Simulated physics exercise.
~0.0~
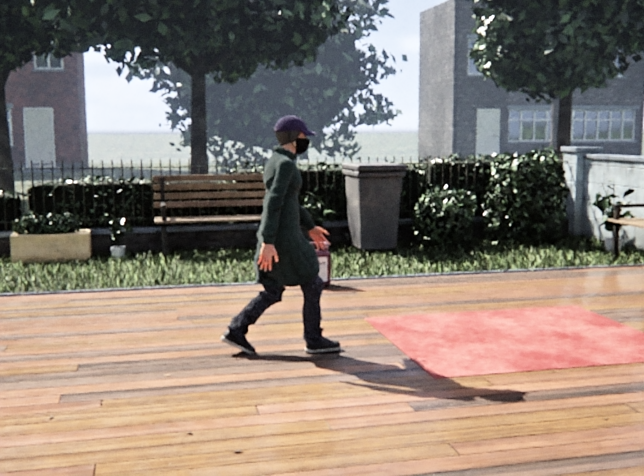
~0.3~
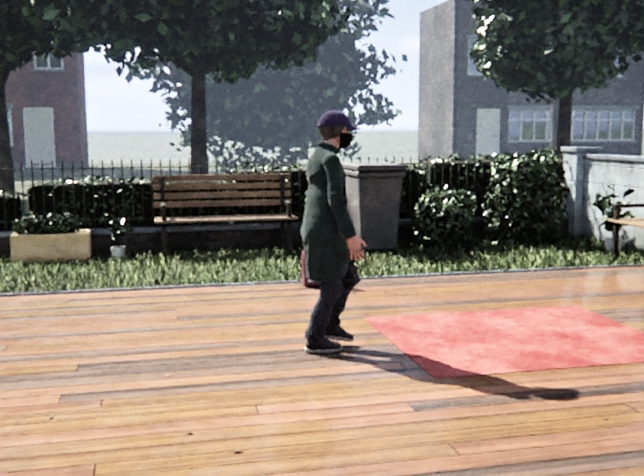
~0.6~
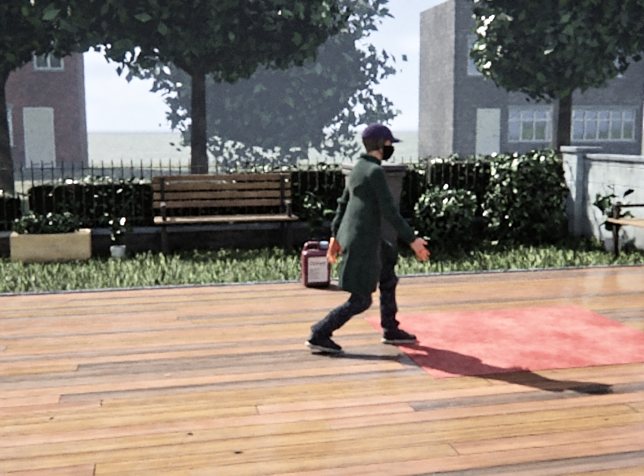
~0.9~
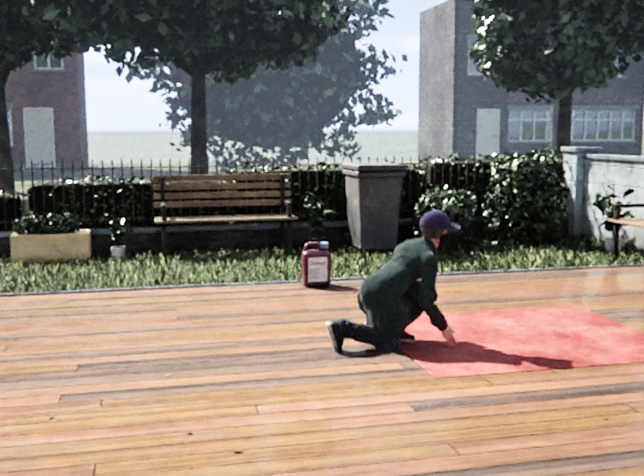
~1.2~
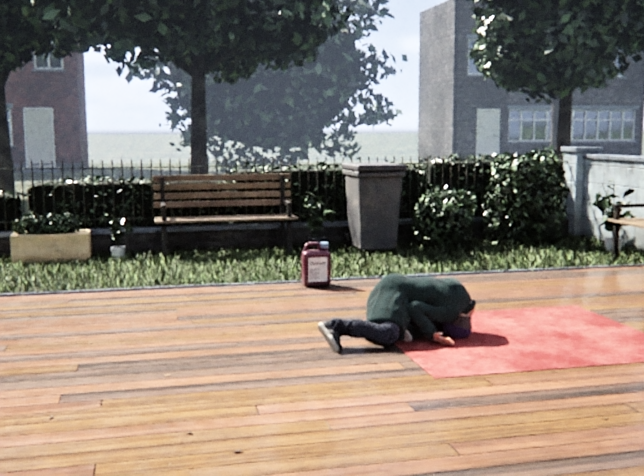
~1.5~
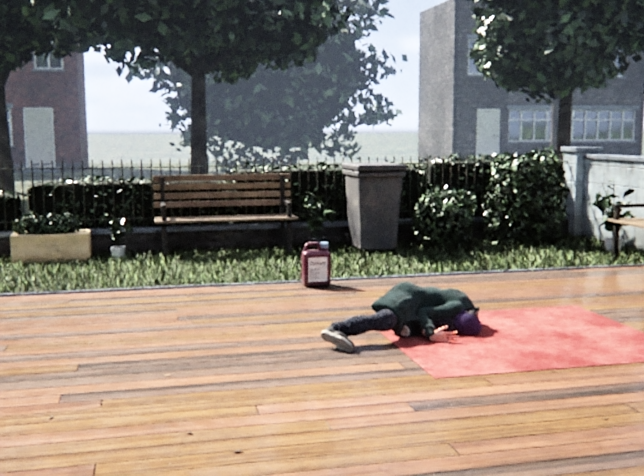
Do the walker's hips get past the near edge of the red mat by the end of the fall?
Yes, the walker's hips end up just beyond the near edge of the red mat, with the head and chest farther over it.
